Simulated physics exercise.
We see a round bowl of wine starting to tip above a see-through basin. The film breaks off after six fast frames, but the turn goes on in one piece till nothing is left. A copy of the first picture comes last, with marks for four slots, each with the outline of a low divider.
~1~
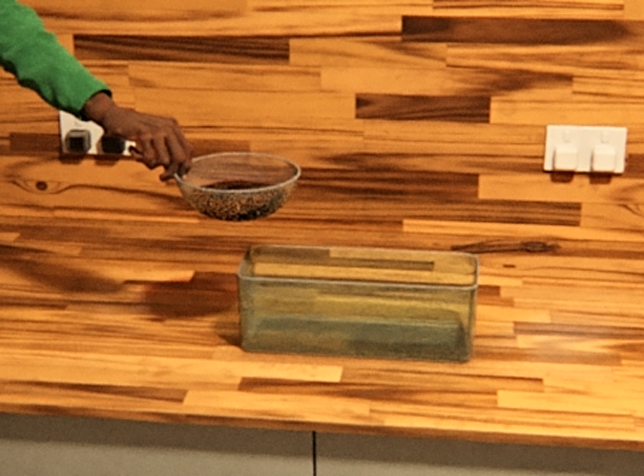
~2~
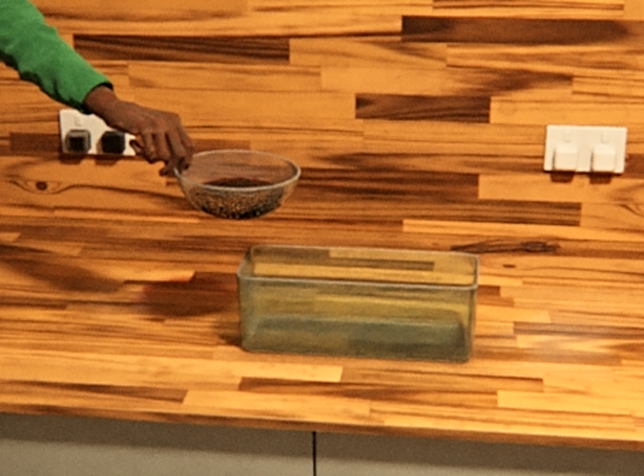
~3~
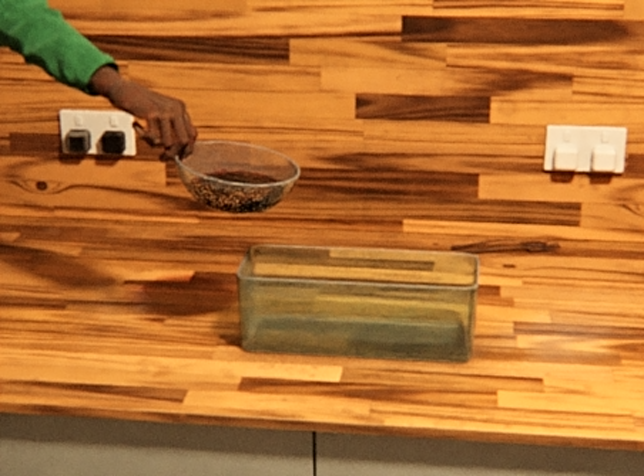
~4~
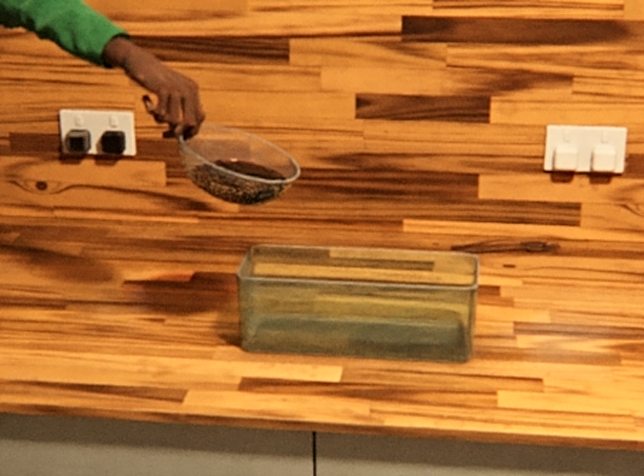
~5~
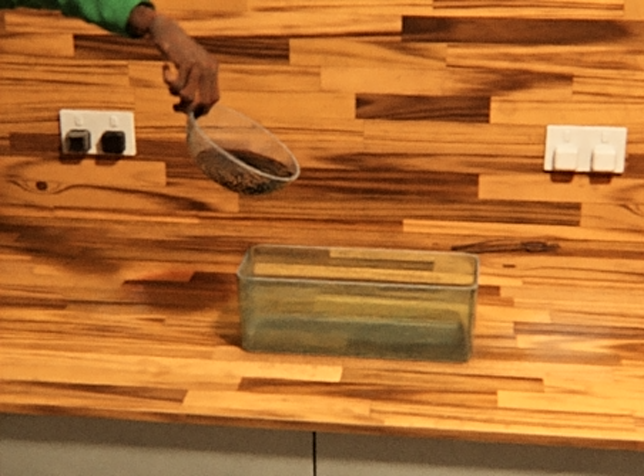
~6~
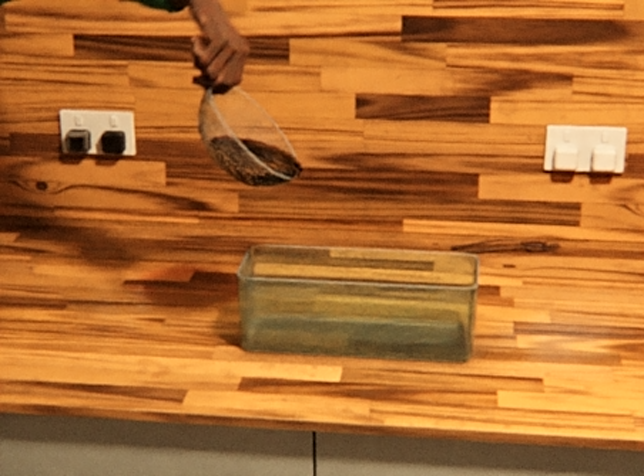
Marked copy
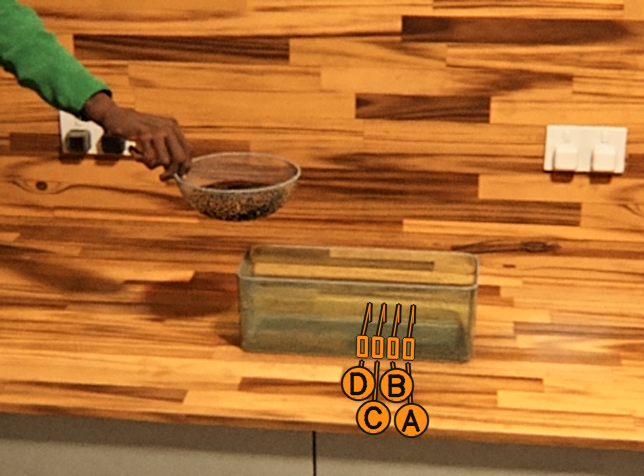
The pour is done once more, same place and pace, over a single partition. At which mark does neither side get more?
Choose C.
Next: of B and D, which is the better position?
D.
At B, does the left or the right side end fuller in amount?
More ends on the left.
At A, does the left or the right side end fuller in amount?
The left side.
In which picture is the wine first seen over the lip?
In picture 6.
On the marked copy, A at (407, 363); B at (392, 362); C at (377, 362); D at (361, 361).
Choosing A, about 80 % ends left of the wall and 12 % right of it; 8 % is lost outside.
Choosing B, about 77 % ends left of the wall and 15 % right of it; 8 % is lost outside.
Choosing C, about 48 % ends left of the wall and 47 % right of it; 5 % is lost outside.
Choosing D, about 28 % ends left of the wall and 69 % right of it; 3 % is lost outside.
